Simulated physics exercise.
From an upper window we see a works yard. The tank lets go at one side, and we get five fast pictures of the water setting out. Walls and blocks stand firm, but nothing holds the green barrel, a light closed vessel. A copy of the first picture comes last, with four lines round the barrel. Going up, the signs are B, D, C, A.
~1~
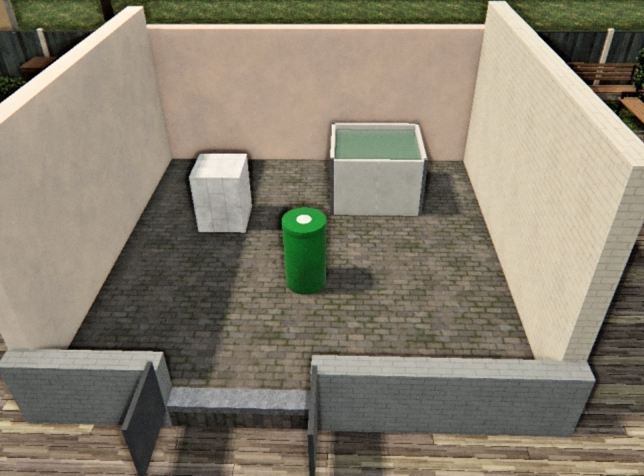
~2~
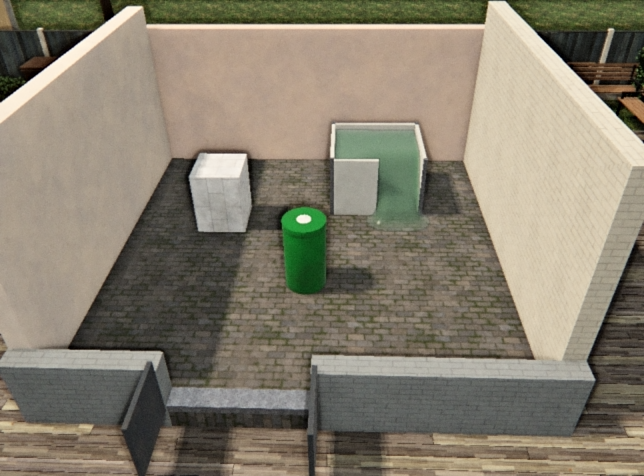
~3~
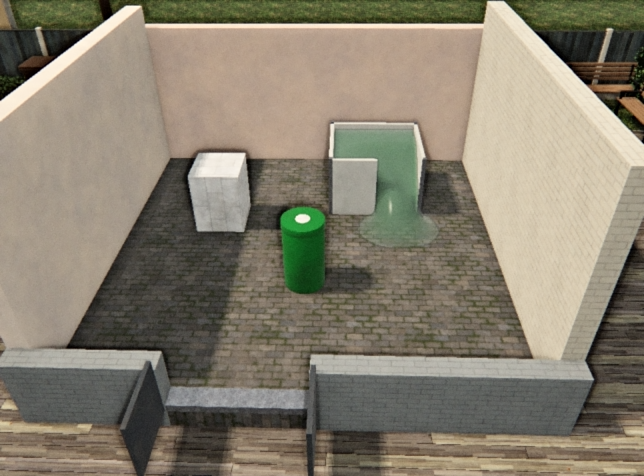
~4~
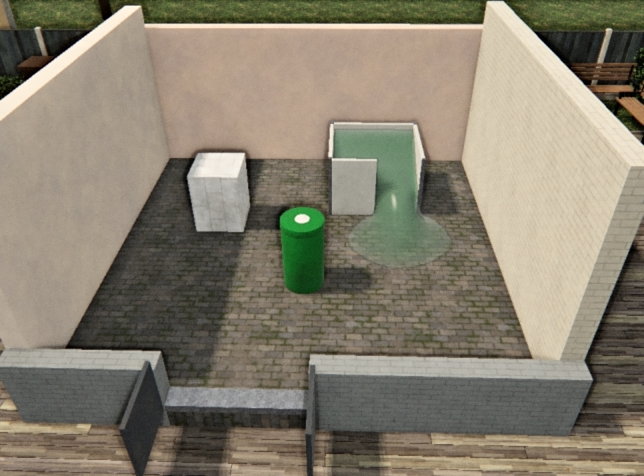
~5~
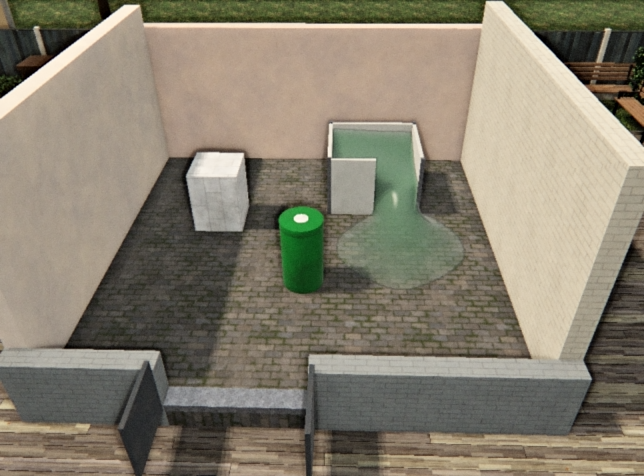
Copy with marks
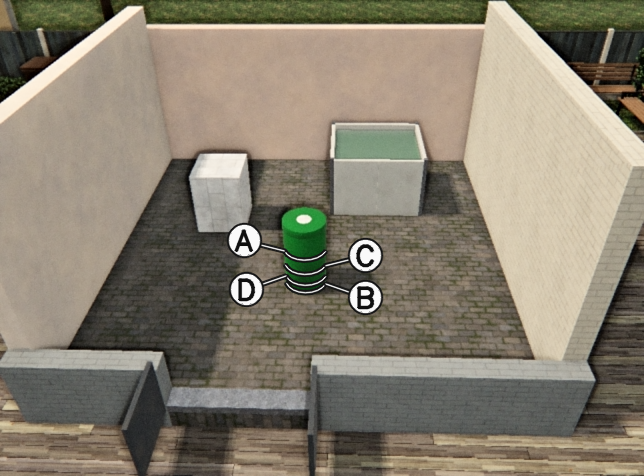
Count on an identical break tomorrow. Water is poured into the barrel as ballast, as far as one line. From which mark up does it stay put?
Line D.
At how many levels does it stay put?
Three.
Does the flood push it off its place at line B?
Yes, it does.
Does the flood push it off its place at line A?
No.
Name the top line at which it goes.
Line B.
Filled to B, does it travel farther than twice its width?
No.
On the marked copy, A at (304, 260); B at (305, 292); C at (304, 274); D at (305, 285); from the bottom up B, D, C, A.
With A, it does not move.
With B, it is pushed about its own width away.
With C, it does not move.
With D, it does not move.
